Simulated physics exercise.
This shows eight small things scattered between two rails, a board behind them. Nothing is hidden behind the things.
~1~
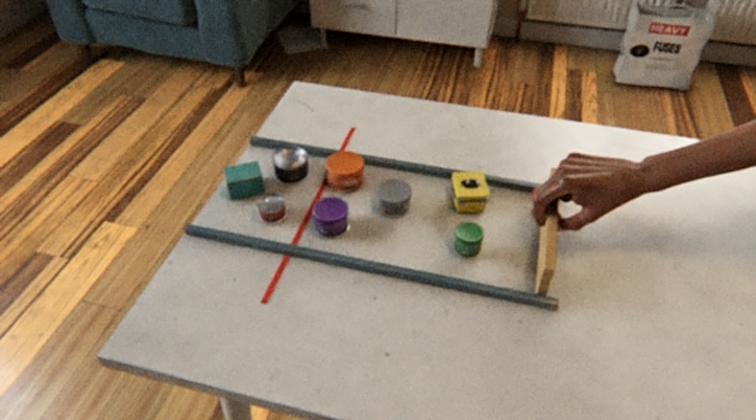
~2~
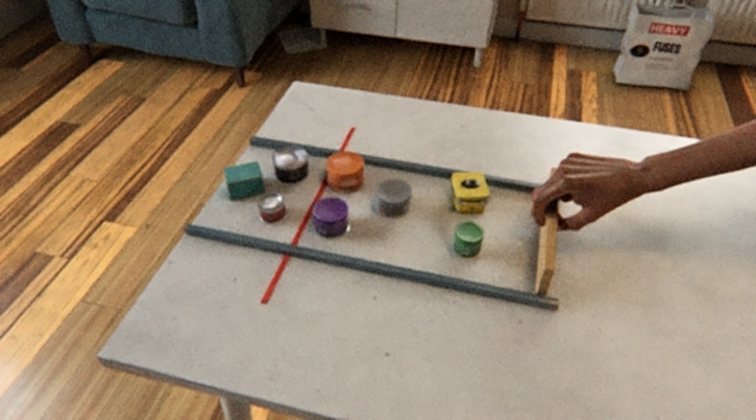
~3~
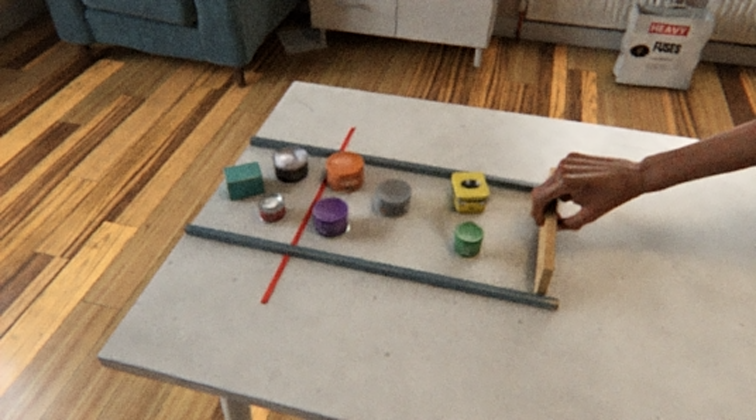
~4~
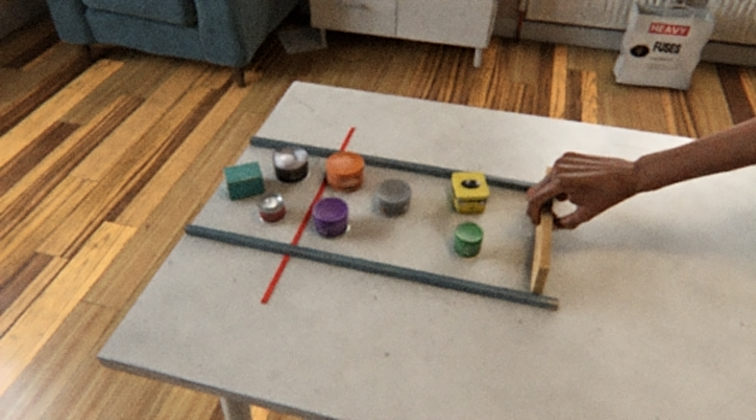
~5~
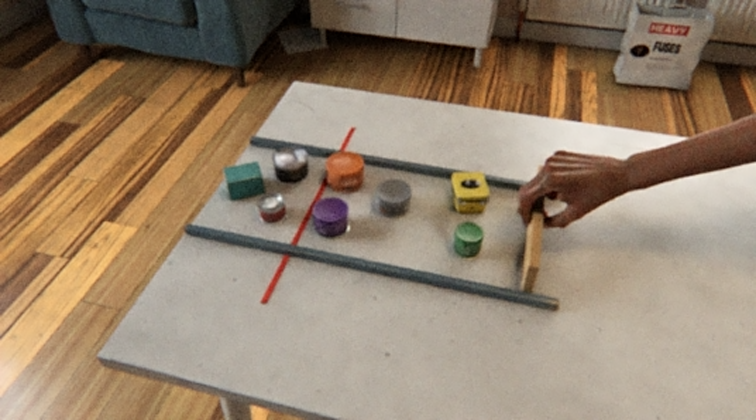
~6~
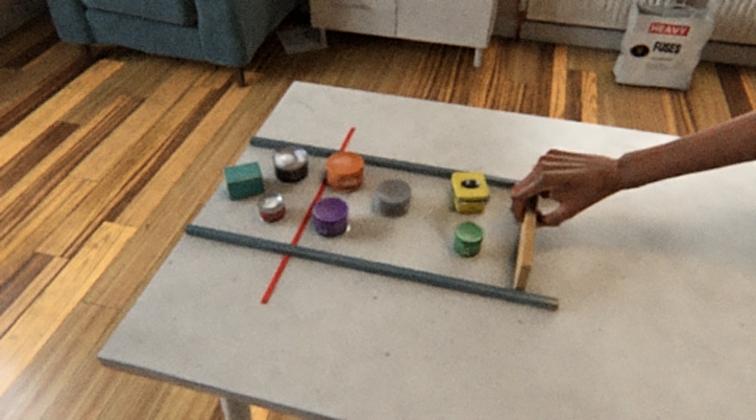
A hand held a wooden board upright between two rails on a table, then slid it slightly left toward the yellow and green containers, while all eight small objects stayed where they were.
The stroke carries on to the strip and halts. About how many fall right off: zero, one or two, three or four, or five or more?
In the end the number that fall off is zero.
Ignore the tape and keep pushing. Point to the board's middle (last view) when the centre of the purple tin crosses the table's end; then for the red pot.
Near (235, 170) and (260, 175).
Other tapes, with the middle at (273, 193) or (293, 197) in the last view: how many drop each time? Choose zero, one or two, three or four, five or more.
For each place: One or two; one to two.
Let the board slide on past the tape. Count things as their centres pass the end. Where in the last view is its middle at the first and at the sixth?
Its middle is around (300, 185) and later (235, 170).
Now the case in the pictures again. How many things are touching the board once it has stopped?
That makes 3.
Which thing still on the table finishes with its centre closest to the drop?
That is the black pot.
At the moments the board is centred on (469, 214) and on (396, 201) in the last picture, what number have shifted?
At the one place 2, at the other 3.
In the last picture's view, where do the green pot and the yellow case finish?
First (293, 209), then (316, 163).
Soon after, none off yet; turquoise block at rest near (244, 180); black pot at rest near (291, 166); red pot at rest near (272, 209).
At rest, the number that fall off is zero.
